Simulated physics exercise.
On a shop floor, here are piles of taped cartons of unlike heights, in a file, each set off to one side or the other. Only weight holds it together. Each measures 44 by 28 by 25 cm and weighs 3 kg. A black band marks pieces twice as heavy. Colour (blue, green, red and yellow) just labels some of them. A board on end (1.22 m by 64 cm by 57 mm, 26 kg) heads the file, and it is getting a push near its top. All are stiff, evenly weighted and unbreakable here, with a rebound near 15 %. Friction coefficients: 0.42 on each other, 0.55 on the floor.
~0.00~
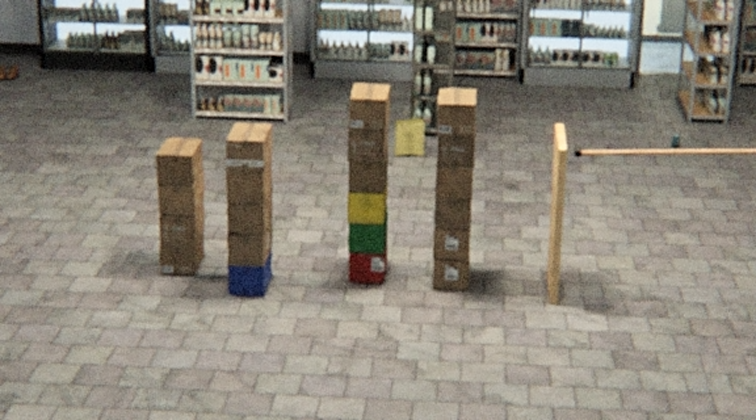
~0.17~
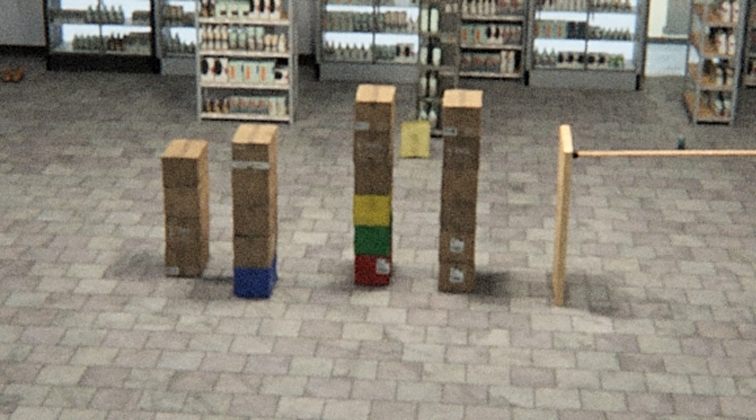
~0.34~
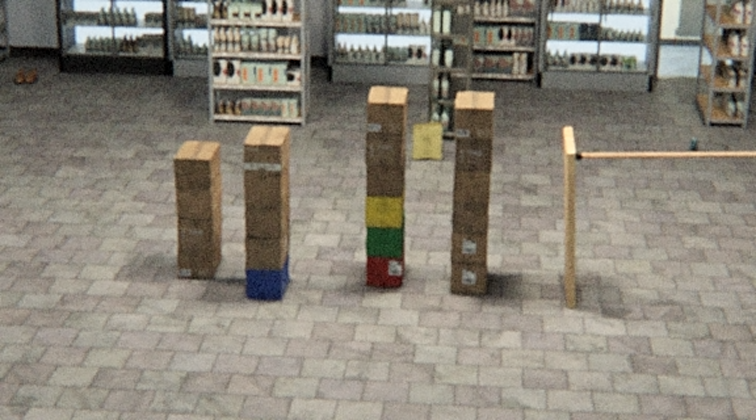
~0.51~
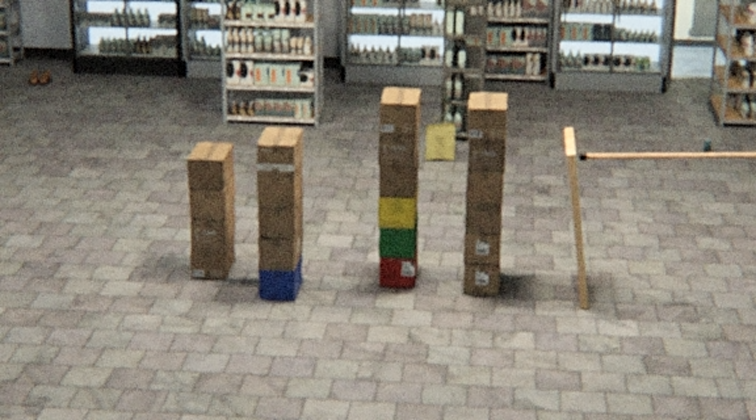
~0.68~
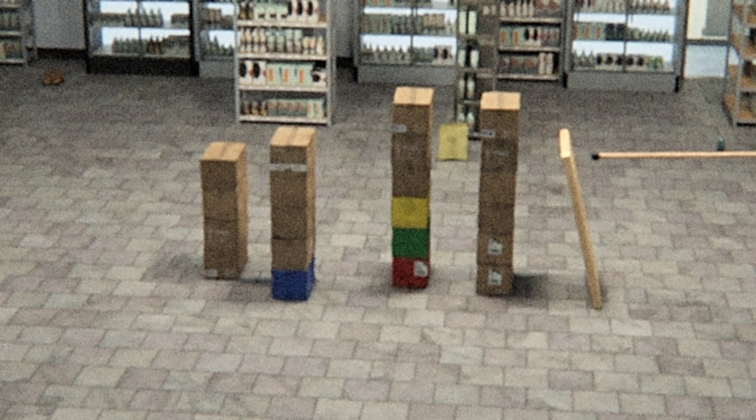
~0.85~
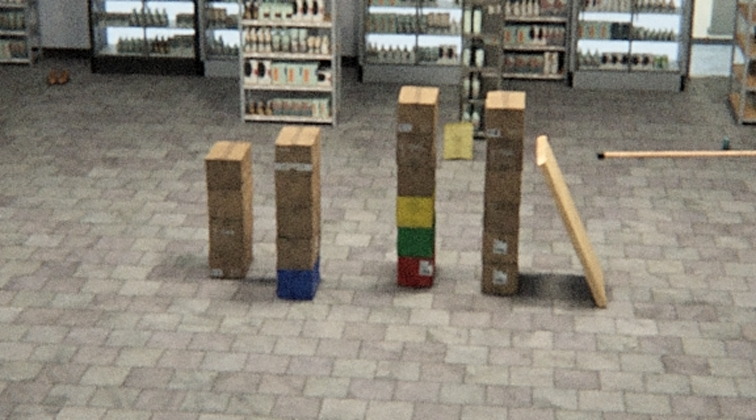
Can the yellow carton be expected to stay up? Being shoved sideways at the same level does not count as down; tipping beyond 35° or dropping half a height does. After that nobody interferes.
The yellow carton comes down.
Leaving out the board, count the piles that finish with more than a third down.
3 of them.
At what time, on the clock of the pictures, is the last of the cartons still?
Near 5.0 s.
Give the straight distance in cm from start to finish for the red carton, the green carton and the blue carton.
Red 10, green 50, blue 0.
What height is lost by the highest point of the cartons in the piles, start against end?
About 50 cm.
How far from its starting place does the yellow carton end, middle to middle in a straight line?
Some 75 cm.
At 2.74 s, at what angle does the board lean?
About 70°.
After 1.44 s, board 58° from upright; 1 of the 21 cartons down; yellow carton leaning 5°; green carton leaning 5°.
After 1.94 s, board 67° from upright; 11 of the 21 cartons down; yellow carton leaning 56°, 31 cm lower; green carton leaning 67°, 18 cm lower.
After 2.74 s, board 70° from upright; 15 of the 21 cartons down; yellow carton leaning 55°, 35 cm lower; green carton on its side.
At rest (5.1 s), board 71° from upright; 15 of the 21 cartons down; yellow carton leaning 55°, 35 cm lower; green carton on its side; red carton shifted 9 cm. As the last picture would show them, middles, yellow carton near (331, 240), green carton near (367, 257).
